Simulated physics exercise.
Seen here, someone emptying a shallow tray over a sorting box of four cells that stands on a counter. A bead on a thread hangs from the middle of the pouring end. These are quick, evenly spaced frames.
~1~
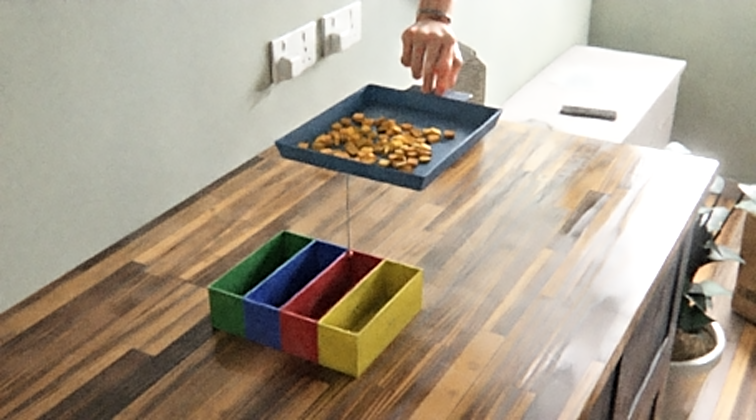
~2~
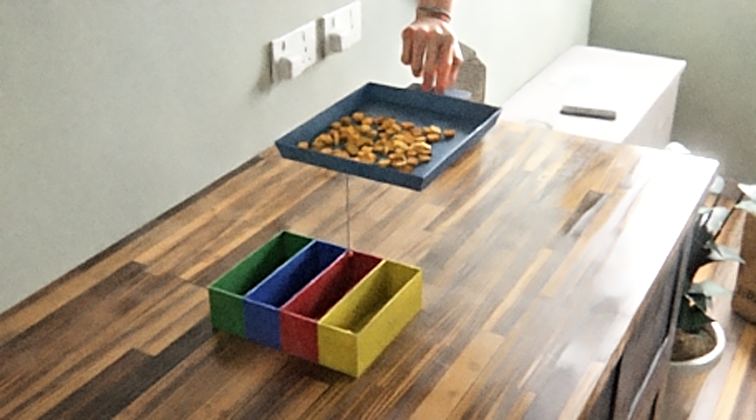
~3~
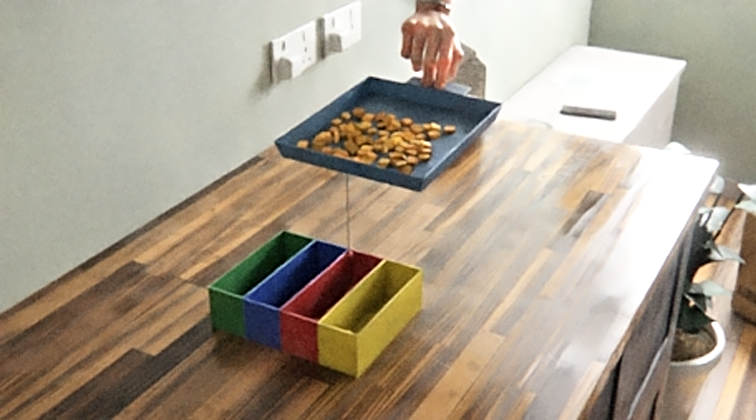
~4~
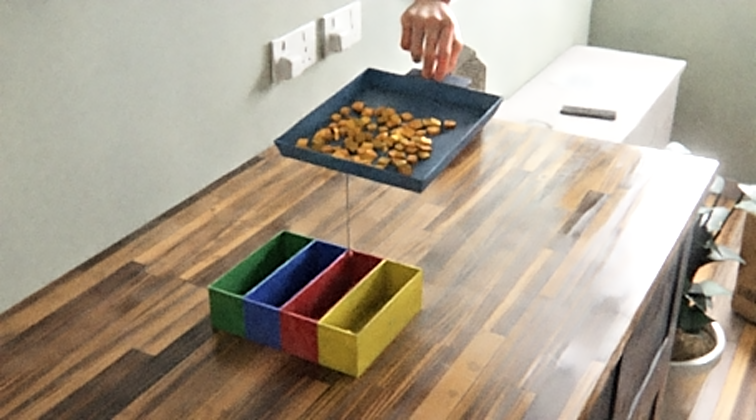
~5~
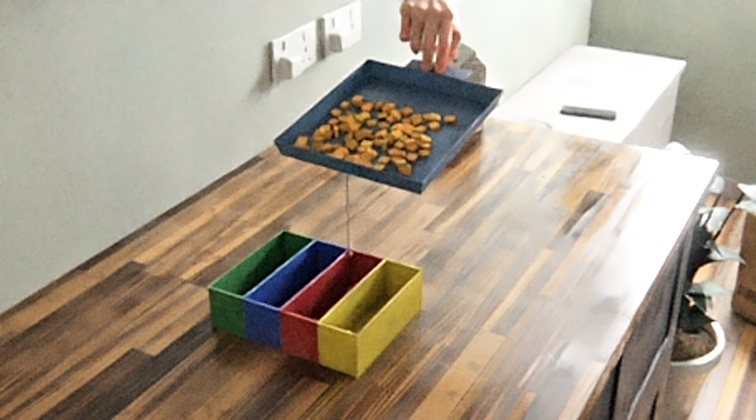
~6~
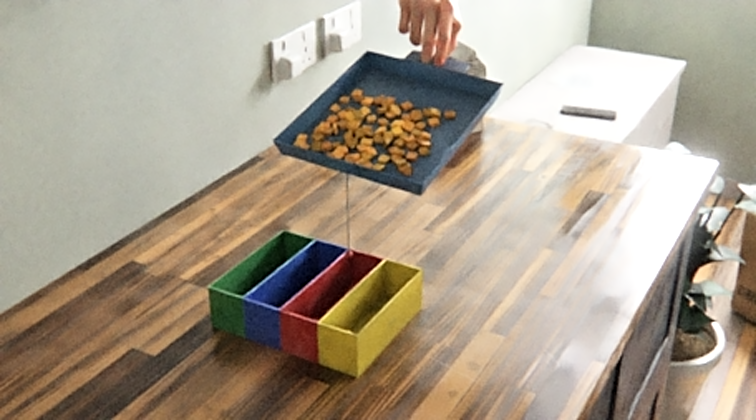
A hand gradually tilts a blue tray of small crackers above a box of four colored cells.
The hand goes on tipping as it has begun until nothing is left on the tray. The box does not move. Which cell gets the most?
The yellow cell gets the most.
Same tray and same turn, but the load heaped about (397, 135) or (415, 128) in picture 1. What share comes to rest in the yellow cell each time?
About 40 and 40 per cent.
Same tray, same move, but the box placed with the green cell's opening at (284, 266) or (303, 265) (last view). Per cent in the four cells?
The first gives 100 %, the second 100 %.
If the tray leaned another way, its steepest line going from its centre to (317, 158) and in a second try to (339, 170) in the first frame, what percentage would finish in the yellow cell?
About 0 and 10 per cent.
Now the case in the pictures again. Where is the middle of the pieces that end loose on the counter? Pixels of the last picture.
Close to (426, 347).
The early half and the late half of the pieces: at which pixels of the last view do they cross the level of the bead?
Early half (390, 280), late half (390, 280).
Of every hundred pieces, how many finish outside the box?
Close to 40 per cent.
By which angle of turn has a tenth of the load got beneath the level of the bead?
At some 90 degrees.
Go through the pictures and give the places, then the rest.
In the first picture, corners of the pouring end near (282, 141) and (421, 173), level; middle of the load near (381, 143), small crackers; bead on its thread near (349, 255); green cell near (227, 308); blue cell near (263, 320); red cell near (300, 333); yellow cell near (338, 346).
In the second picture, corners of the pouring end near (282, 141) and (421, 174), level; middle of the load near (381, 142).
In the third picture, corners of the pouring end near (281, 140) and (421, 175), tipped barely, lowest at the right corner; middle of the load near (381, 140).
In the fourth picture, corners of the pouring end near (281, 140) and (420, 176), tipped a little, lowest at the right corner; middle of the load near (381, 137).
In the fifth picture, corners of the pouring end near (281, 139) and (420, 178), tipped a little, lowest at the right corner; middle of the load near (381, 134).
In the sixth picture, corners of the pouring end near (280, 139) and (420, 180), tipped a little, lowest at the right corner; middle of the load near (381, 131); green cell near (227, 308); blue cell near (263, 320); red cell near (300, 333); yellow cell near (338, 346).
Shortly afterwards, tray tipped steeply; the whole lot on the tray.
Next, tray tipped right over; near half on the tray; a little in the yellow cell; only a few in the red cell; near a third falling or outside the box.
Some moments later, tray tipped past a quarter turn; near a third in the yellow cell; near a quarter in the red cell; a little in the blue cell; near a third falling or outside the box.
In the end, tray tipped past a quarter turn; near a third in the yellow cell; near a quarter in the red cell; a little in the blue cell; none at all in the green cell; near a third outside the box.
